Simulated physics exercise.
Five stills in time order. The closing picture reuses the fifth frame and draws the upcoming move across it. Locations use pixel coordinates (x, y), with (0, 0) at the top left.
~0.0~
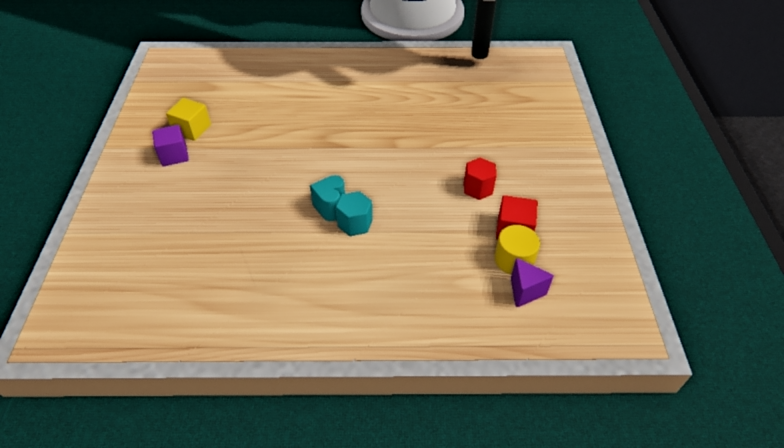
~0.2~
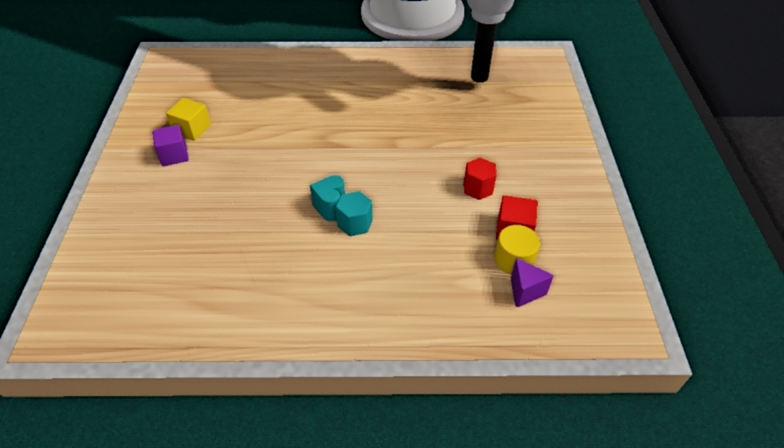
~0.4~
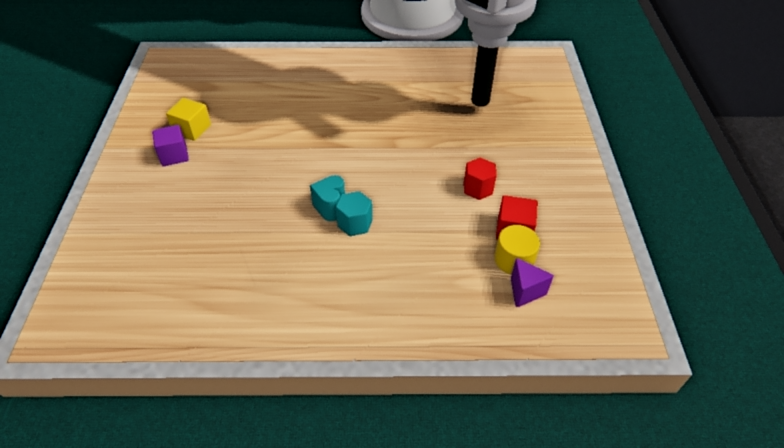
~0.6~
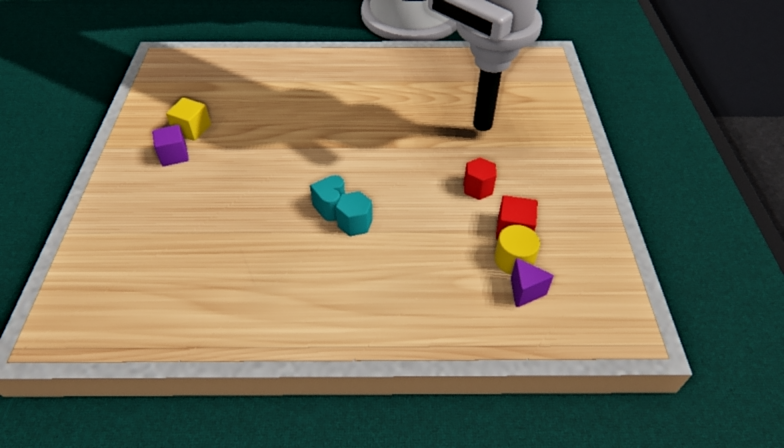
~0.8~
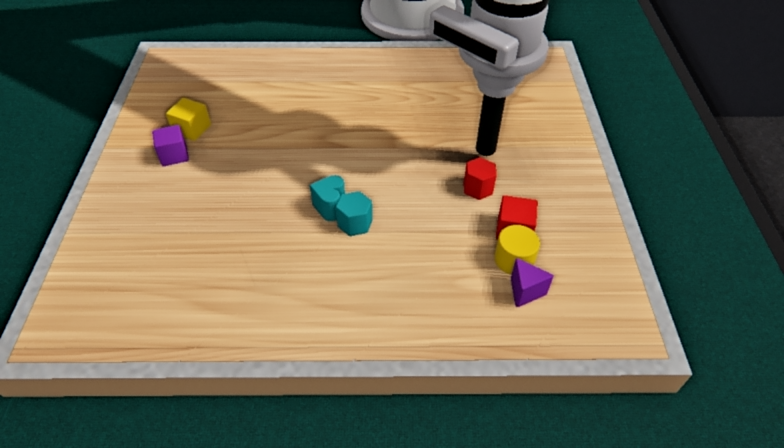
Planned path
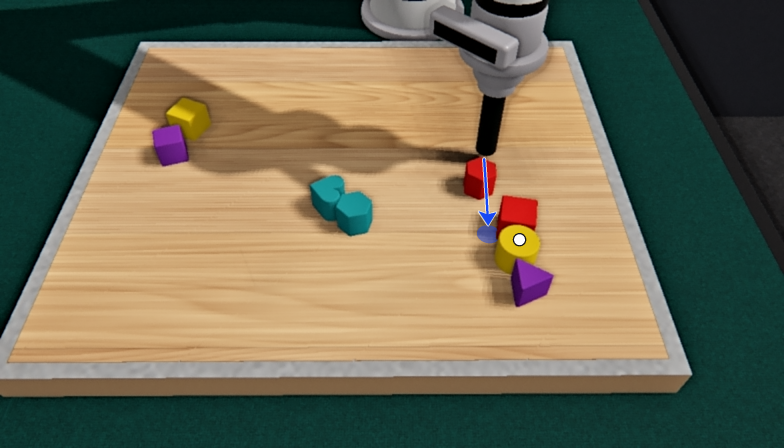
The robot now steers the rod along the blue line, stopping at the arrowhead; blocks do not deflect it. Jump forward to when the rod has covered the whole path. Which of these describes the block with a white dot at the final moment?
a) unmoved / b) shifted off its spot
a - unmoved.
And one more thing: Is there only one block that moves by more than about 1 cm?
Yes.
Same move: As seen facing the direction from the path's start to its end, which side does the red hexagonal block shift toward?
It is pushed towards the right-hand side.
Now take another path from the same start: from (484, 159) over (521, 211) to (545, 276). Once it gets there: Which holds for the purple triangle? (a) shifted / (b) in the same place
Letter a.
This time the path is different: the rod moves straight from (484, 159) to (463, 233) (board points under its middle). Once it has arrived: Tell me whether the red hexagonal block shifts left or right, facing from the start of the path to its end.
Shifted left.
Drawn move, from (484, 159) to (489, 234); the dot is on the yellow circular block.
The first path, step by step. One third of the way, rod at (487, 175); red hexagonal block at (480, 180).
Two thirds of the way, rod at (489, 200); red hexagonal block at (474, 204), turned 30° clockwise.
At the end, rod at (490, 226); red hexagonal block at (465, 221), turned 75° clockwise; red square at (523, 211); yellow circular block still.
